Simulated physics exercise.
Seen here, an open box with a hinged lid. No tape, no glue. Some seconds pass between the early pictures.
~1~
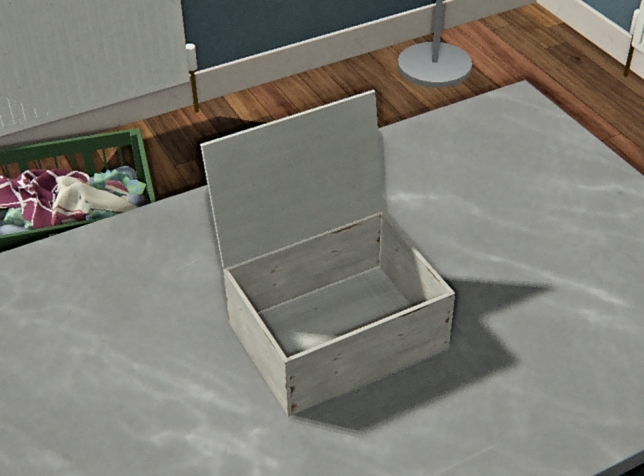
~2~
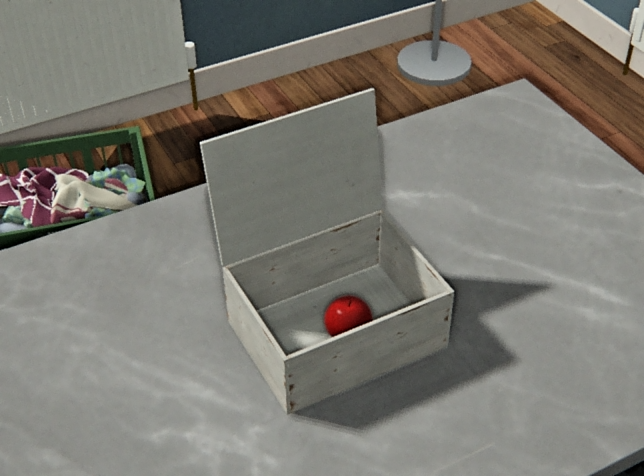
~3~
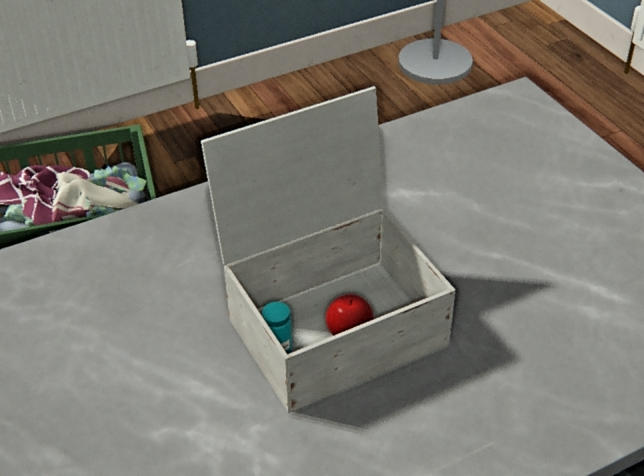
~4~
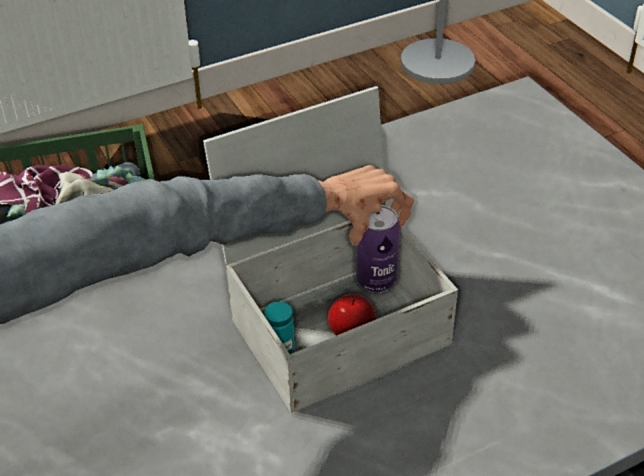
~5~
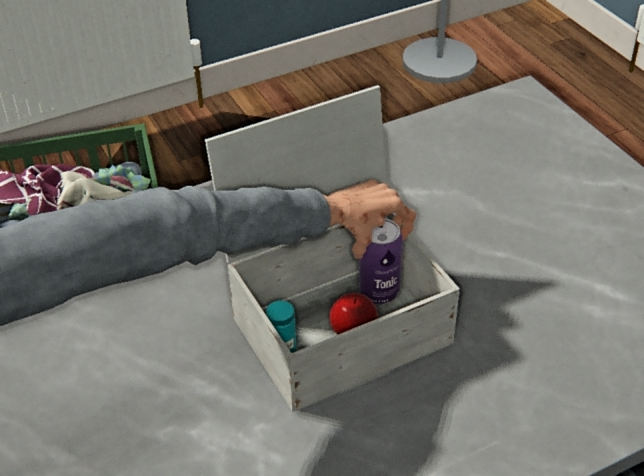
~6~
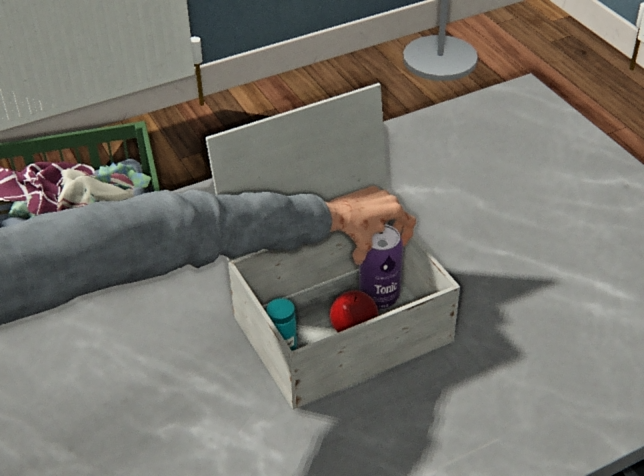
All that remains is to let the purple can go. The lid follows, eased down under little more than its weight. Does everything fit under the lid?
As it turns out, it is held up.
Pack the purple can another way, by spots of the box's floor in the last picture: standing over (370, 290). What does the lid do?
Then it will not close.
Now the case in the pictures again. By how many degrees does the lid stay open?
About 25°.
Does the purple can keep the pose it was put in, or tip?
It stays as placed.
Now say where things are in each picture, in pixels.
In the first frame, the last thing is not in view yet.
In the second frame, the last thing is not in view yet.
In the third frame, the last thing is not in view yet.
The fourth frame shows on its way; purple can (378, 250).
The fifth frame shows on its way; purple can (380, 263).
The sixth frame shows in place under the hand; purple can (381, 268).
Then, 1.20 s past the last view, lid starting down.
Then, 1.60 s past the last view, lid 63° above the rim.
Then, 1.70 s past the last view, lid 51° above the rim.
Then, 1.90 s past the last view, lid 25° above the rim.
Finally, lid 25° above the rim; all 3 still in place. Final places as the last picture's camera would see them, purple can near (381, 269).
